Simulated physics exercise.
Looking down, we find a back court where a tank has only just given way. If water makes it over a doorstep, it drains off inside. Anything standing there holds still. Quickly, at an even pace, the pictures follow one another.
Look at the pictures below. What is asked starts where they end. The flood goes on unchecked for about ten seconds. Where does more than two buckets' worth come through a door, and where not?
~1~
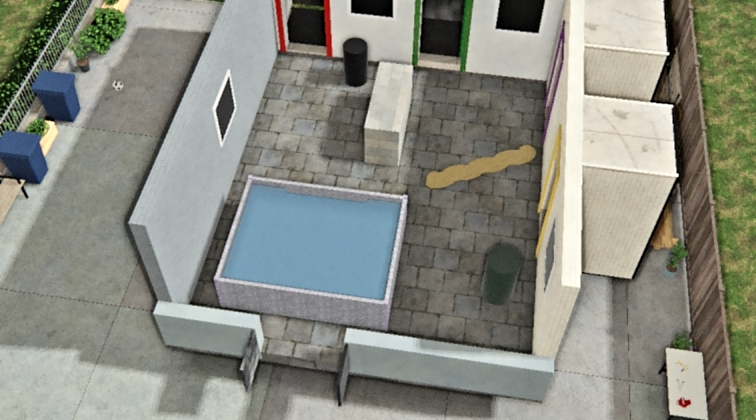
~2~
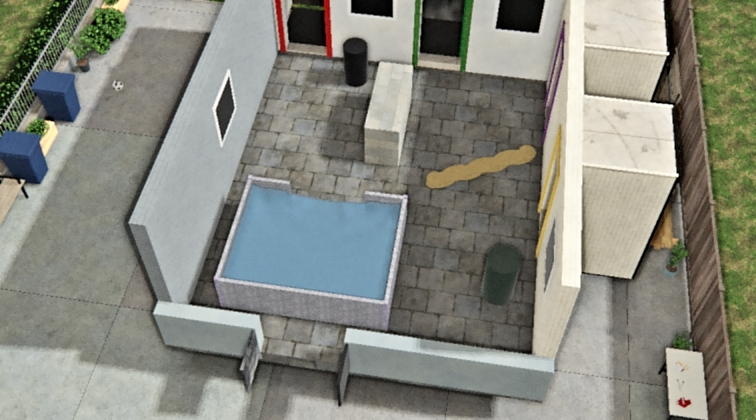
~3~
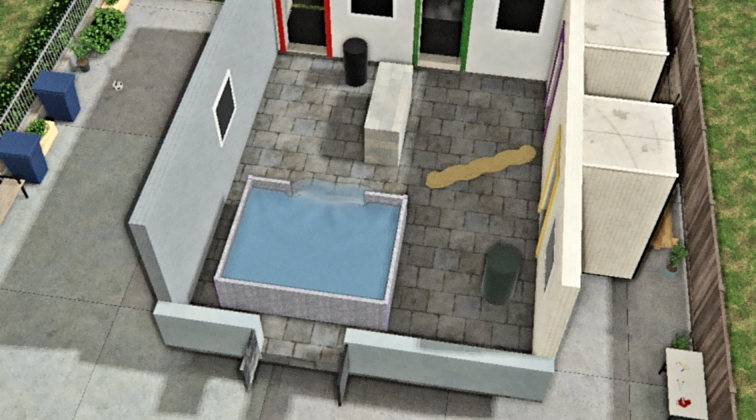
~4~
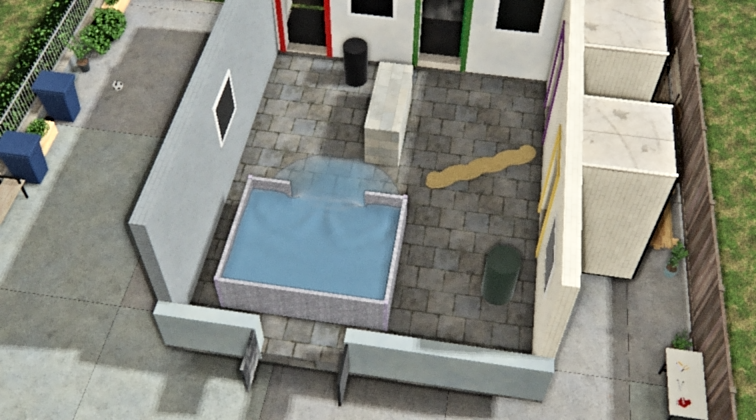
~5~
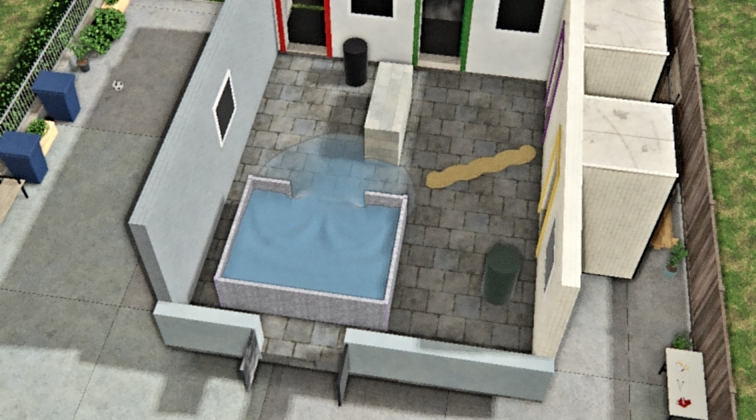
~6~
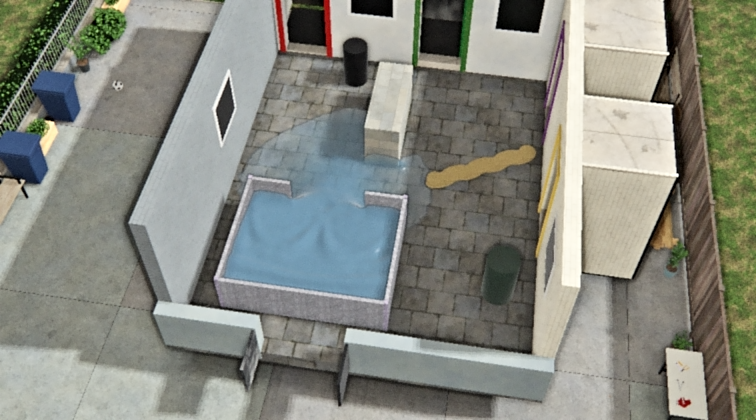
In the end purple door: More than two buckets, green door: No more than two buckets, yellow door: No more than two buckets, red door: More than two buckets.
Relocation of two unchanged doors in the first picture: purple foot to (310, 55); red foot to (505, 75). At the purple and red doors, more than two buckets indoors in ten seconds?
Taking them in turn, the purple door crosses the limit and the red door crosses the limit.
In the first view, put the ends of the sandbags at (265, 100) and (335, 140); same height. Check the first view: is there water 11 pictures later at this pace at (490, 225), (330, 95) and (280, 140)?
In turn: Submerged, submerged, submerged.
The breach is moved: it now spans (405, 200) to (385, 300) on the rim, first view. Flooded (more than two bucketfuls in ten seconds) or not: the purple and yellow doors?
I'd say the purple one stays shy of the line and the yellow one crosses the line.
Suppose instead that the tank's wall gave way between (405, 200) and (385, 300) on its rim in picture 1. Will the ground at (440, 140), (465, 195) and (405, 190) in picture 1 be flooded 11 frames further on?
Taking the points in order: Unwetted, swamped and unwetted.
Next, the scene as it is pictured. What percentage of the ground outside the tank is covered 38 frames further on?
My estimate is near 85 per cent.
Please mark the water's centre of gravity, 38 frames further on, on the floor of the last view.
Centre of the water: Near (364, 175).
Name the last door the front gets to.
It's the one in yellow.
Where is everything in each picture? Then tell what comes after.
The first frame shows the water tank at (315, 239) is whole and still.
In the second frame, water pours out on the water tank's far side and has run to a hidden place.
In the third frame, the front is at a hidden place, out from the gap on the water tank's far side.
In the fourth frame, the front is at (321, 157), out from the gap on the water tank's far side.
In the fifth frame, the front is at (333, 136), out from the gap on the water tank's far side.
In the sixth frame, water pours out on the water tank's far side and has run to (346, 110).
A moment on, water covers 35 % of the floor; the purple door not reached, the green door not reached, the yellow door not reached, the red door not reached.
Next, water covers 55 % of the floor; the purple door wet at the sill, nothing in, the green door wet at the sill, nothing in, the yellow door not reached, the red door far over two buckets in.
Then, water covers 70 % of the floor; the purple door under two buckets in, the green door wet at the sill, nothing in, the yellow door wet at the sill, nothing in, the red door far over two buckets in.
Later, water covers 85 % of the floor; the purple door over two buckets in, the green door wet at the sill, nothing in, the yellow door wet at the sill, nothing in, the red door far over two buckets in.
In the end, water covers 95 % of the floor; the purple door far over two buckets in, the green door wet at the sill, nothing in, the yellow door wet at the sill, nothing in, the red door far over two buckets in.
